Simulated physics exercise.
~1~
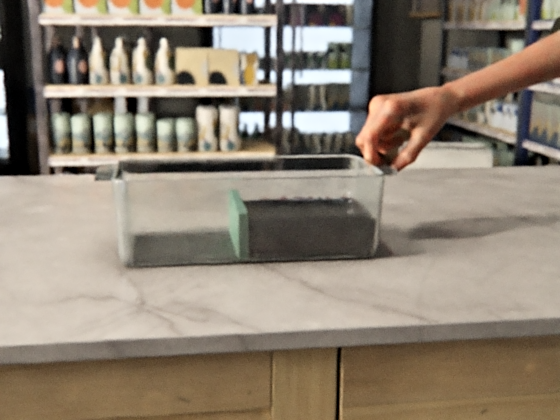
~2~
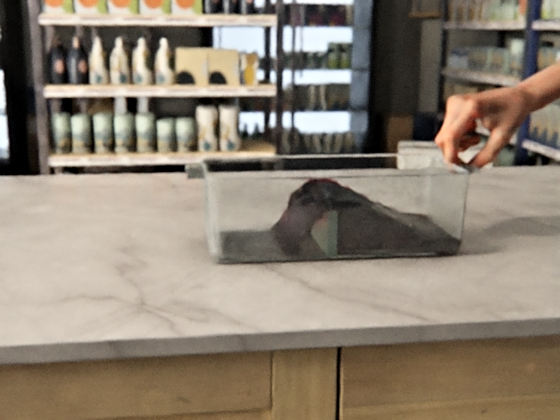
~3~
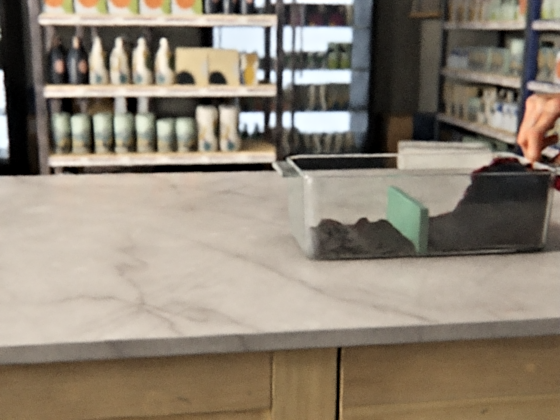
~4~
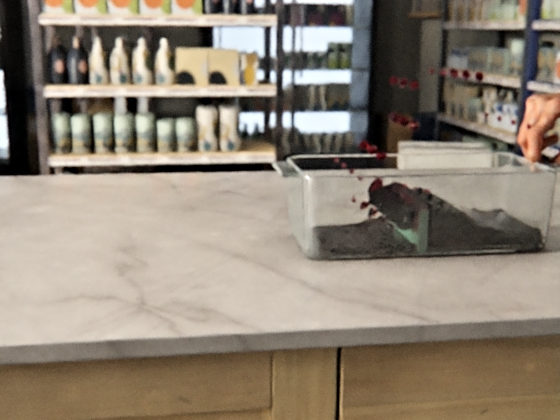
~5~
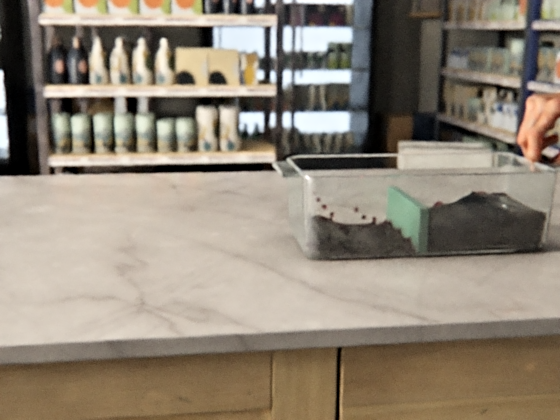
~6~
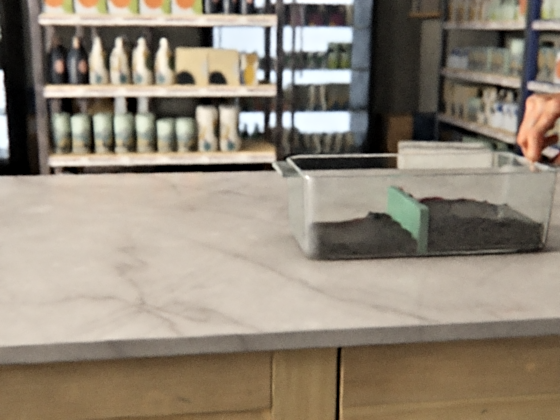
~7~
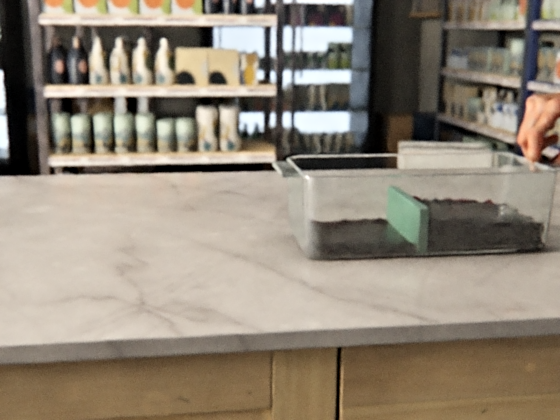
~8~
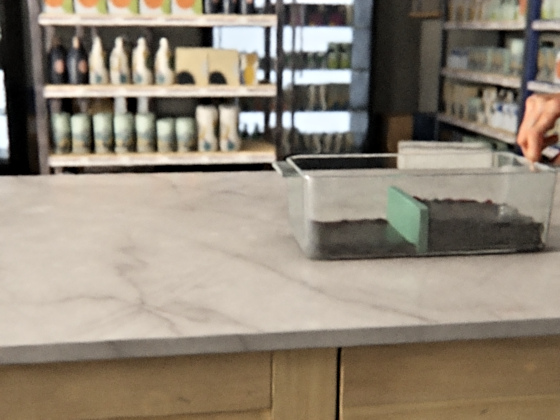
A clear open food box with a green divider holds dark wine, deeper in the right part, as a hand grips its right end on a marble counter. The hand pulls the box to the right, and the wine heaps up around the divider, some of it crossing to the left side. As the box stops near the counter's right side, wine climbs high at the right end, then surges back over the divider, flinging reddish drops above the rim. The sloshing fades, leaving a shallower layer on the left and more wine on the right.
